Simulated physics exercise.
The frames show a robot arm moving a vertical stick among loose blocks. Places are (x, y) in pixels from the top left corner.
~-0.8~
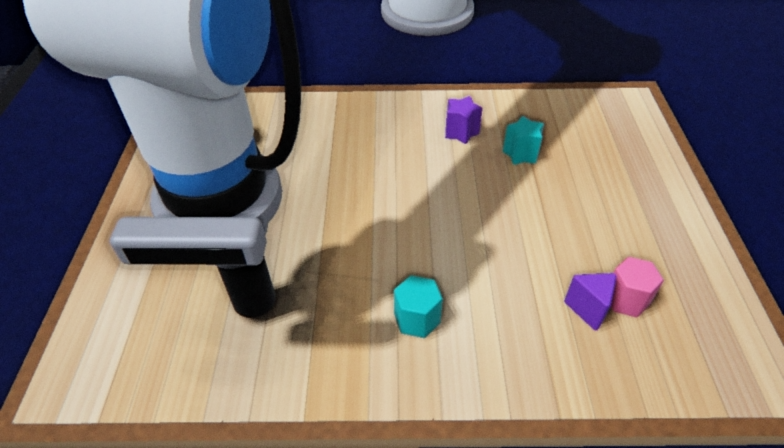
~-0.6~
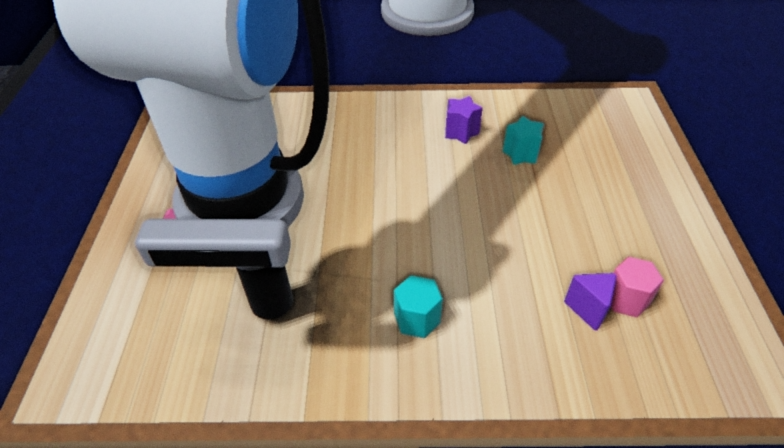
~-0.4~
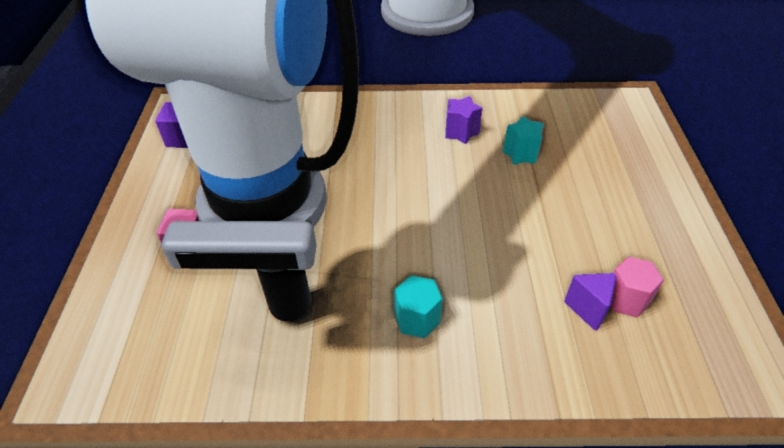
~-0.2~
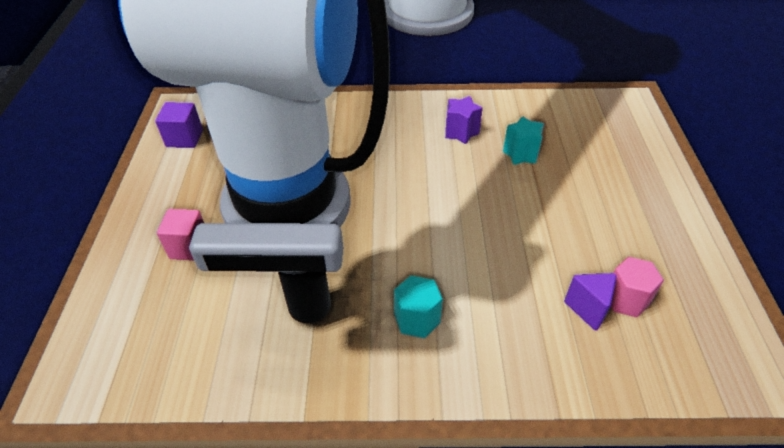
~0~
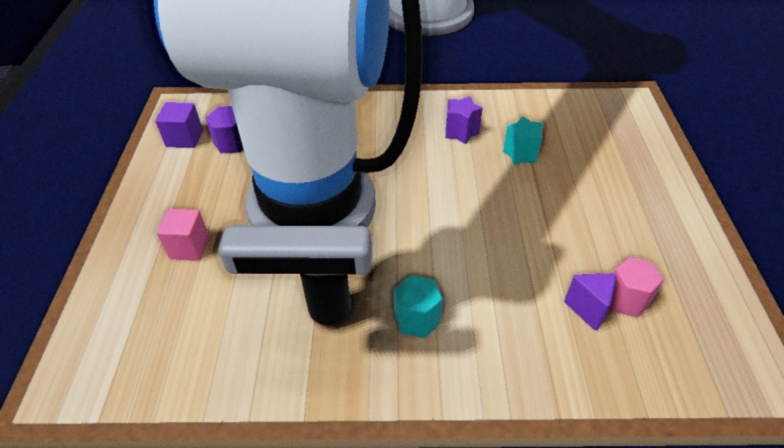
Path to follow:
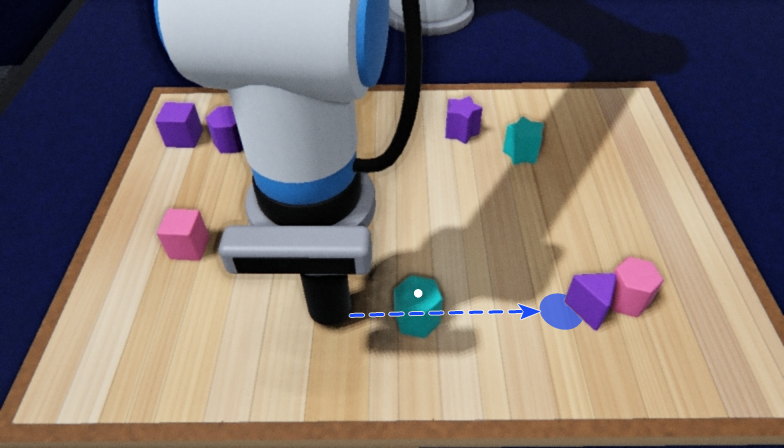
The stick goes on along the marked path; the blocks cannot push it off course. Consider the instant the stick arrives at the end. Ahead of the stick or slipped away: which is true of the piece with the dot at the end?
As far as I can tell, the piece with the dot has dropped away to the side or behind.
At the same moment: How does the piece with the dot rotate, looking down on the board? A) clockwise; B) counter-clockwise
(A)
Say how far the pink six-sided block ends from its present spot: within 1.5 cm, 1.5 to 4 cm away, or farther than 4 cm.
The pink six-sided block ends up very close, under 1.5 cm away.
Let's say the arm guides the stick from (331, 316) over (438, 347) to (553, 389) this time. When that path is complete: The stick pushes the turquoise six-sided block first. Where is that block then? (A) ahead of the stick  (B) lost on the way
Correct choice: B.
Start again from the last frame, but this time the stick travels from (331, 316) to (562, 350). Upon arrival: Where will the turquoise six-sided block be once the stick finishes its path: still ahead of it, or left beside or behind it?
The stick moves past it.
The line goes in a line from (331, 316) to (561, 311); the dot is on the turquoise six-sided block.
What follows on the original path. One third of the way, stick at (409, 305); turquoise six-sided block at (453, 298), turned 25° clockwise.
Two thirds of the way, stick at (487, 303); turquoise six-sided block at (525, 315), turned 70° clockwise.
At the end, stick at (565, 302); turquoise six-sided block at (542, 325), turned 100° clockwise; purple triangular block at (607, 282), turned 15° clockwise; pink six-sided block at (649, 273).
